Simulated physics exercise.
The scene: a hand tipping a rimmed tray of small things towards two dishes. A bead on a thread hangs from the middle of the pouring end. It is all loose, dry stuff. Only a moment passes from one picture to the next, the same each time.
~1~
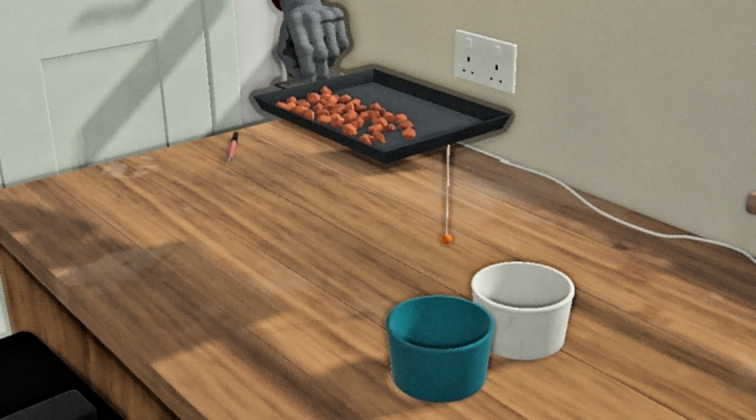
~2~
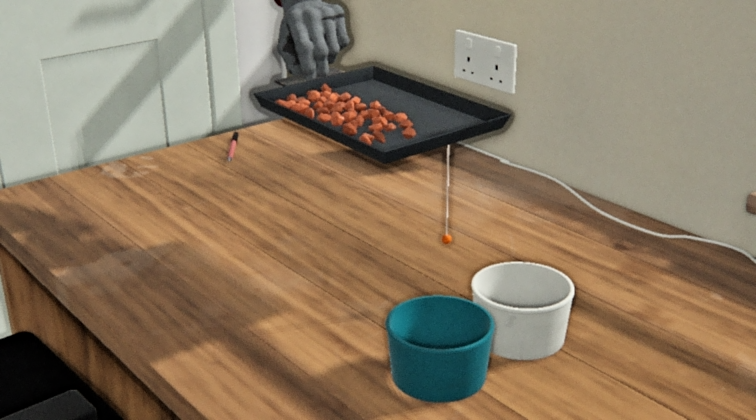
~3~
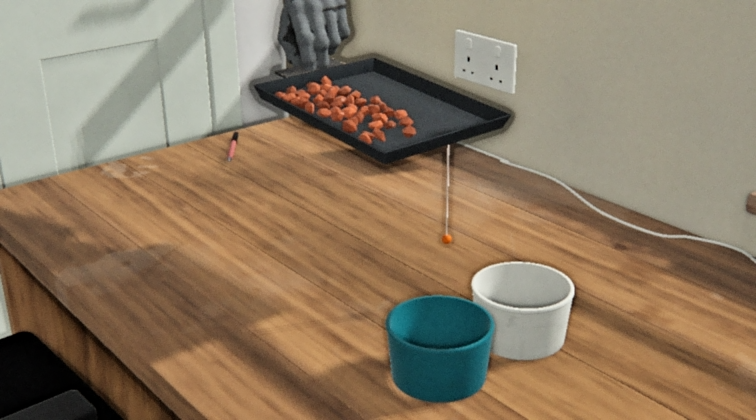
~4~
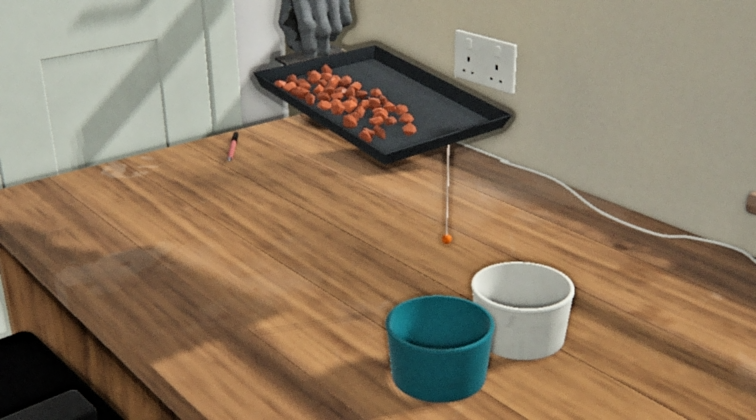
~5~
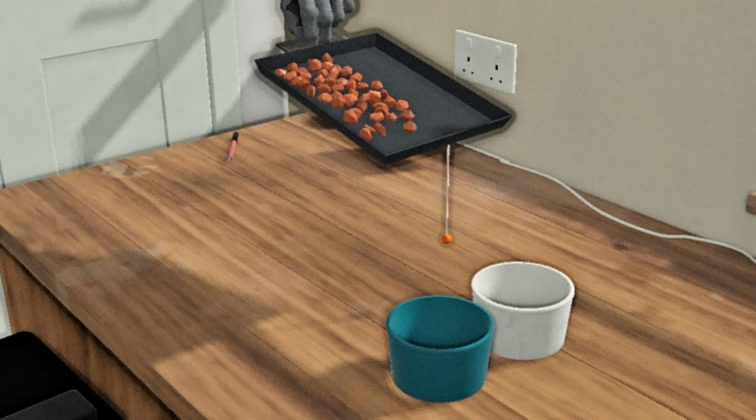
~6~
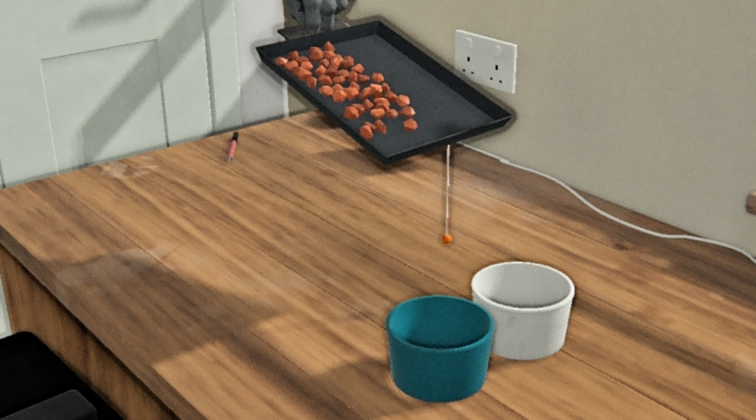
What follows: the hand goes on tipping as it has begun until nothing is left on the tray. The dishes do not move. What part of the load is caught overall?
They take only the smaller part between them.
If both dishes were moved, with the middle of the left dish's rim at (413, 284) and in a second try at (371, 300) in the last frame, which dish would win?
The first try: The left dish. The second: Right.
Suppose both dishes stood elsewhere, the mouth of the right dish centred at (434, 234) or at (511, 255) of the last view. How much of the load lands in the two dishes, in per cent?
About 0 and 90 per cent.
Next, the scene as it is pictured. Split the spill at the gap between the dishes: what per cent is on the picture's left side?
Some 80 per cent.
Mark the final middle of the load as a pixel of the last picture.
Close to (447, 317).
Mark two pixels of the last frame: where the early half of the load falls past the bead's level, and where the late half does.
First near (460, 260), later near (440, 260).
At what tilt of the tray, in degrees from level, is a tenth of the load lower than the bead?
At about 65°.
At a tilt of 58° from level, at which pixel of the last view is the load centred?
Near (419, 138).
Soon after the last picture, tray tipped steeply; most on the tray; a small part in the air.
A little later, tray tipped right over; about a third on the tray; a small part in the left dish; a small part in the right dish; about a third outside both; about a quarter in the air.
Later still, tray tipped past a quarter turn; a small part in the left dish; a small part in the right dish; nearly all outside both.
At rest, tray tipped past a quarter turn; a small part in the left dish; a small part in the right dish; nearly all outside both.
